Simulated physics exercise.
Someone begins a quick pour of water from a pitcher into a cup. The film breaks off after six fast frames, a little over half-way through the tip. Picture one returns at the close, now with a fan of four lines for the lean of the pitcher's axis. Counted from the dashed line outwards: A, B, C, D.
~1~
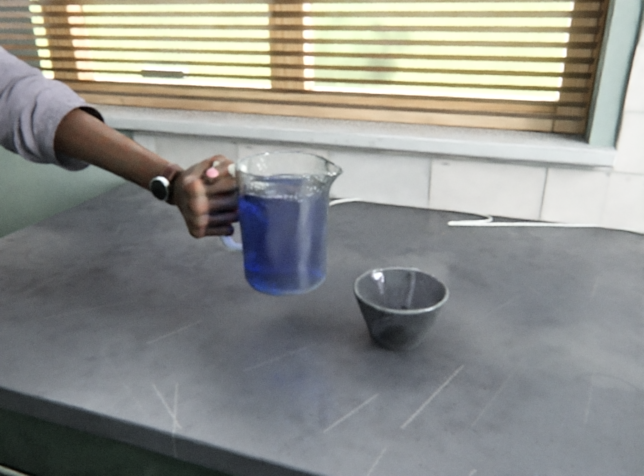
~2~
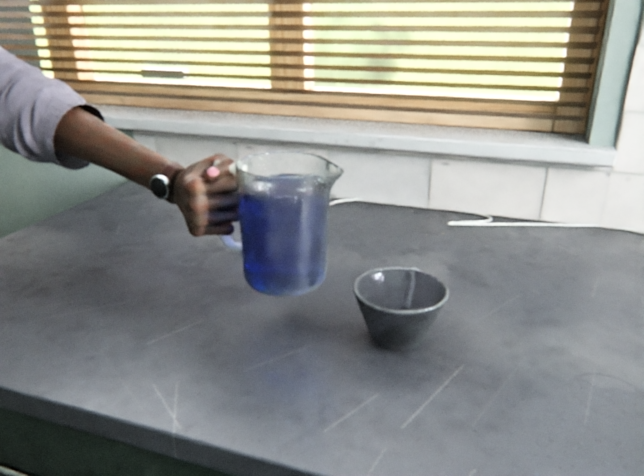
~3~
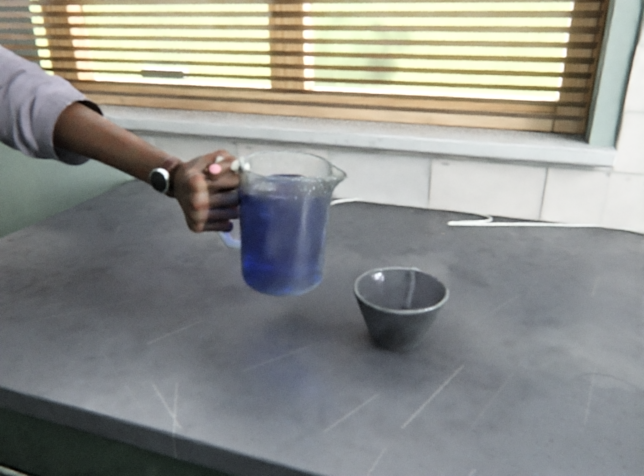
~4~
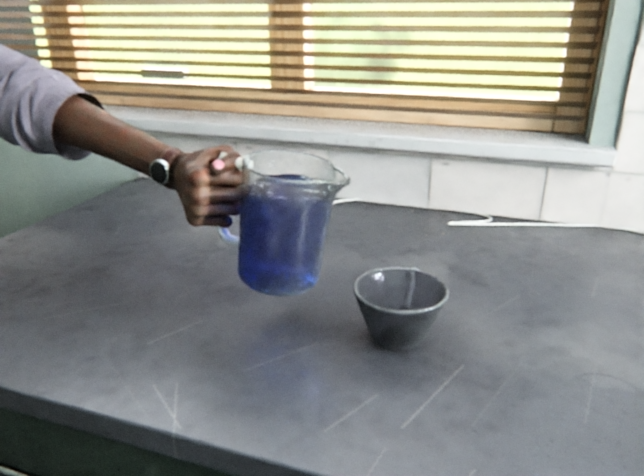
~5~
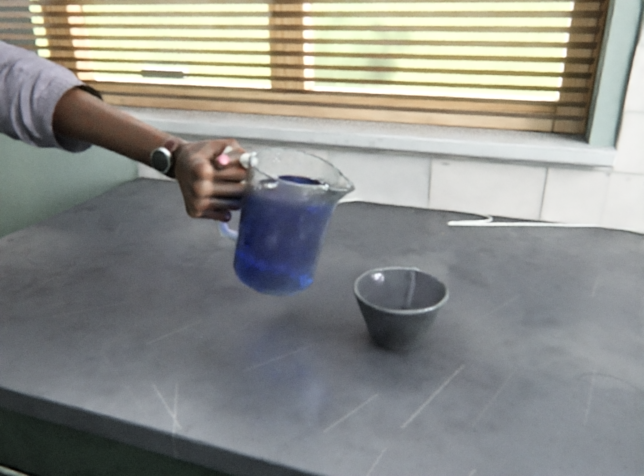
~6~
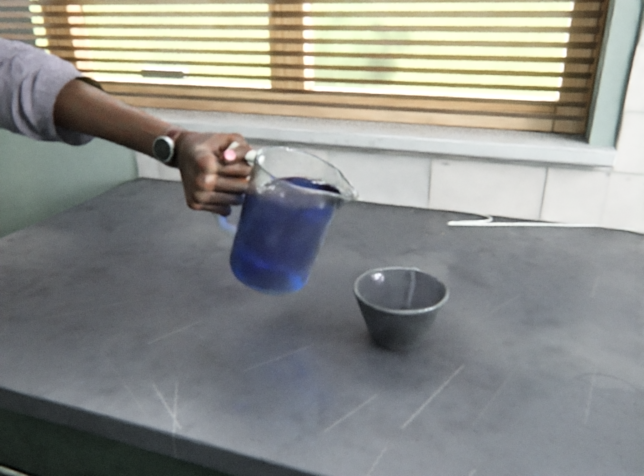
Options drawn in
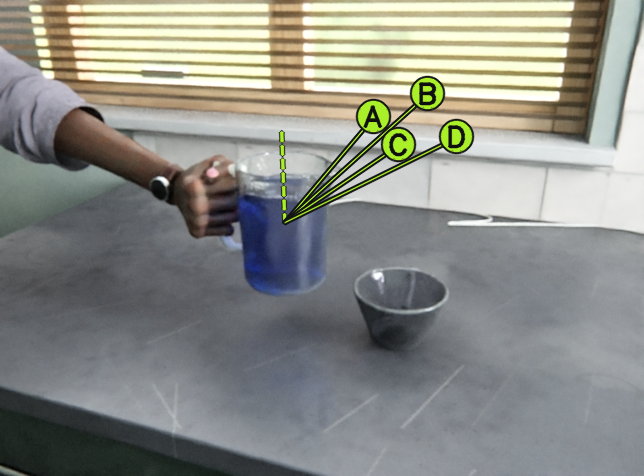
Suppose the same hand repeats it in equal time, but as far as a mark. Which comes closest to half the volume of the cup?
C is best.
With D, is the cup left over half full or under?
Over.
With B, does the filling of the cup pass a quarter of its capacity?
Yes, it does.
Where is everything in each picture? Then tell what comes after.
The first frame shows upright, lip at (340, 172); rim of the cup round (400, 287); nothing has left yet.
The second frame shows upright, lip at (341, 173); nothing has left yet.
The third frame shows tipped about 4°, lip at (344, 176); nothing has left yet.
The fourth frame shows tipped about 8°, lip at (348, 182); nothing has left yet.
The fifth frame shows tipped about 14°, lip at (353, 189); nothing has left yet.
The sixth frame shows tipped about 20°, lip at (356, 197); nothing has left yet.
In lime, A at (363, 129); B at (415, 105); C at (385, 154); D at (442, 145).
With A, the cup ends with about 19 % of what it can hold.
With B, the cup ends with about 33 % of what it can hold.
With C, the cup ends with about 50 % of what it can hold.
With D, the cup ends with about 68 % of what it can hold.
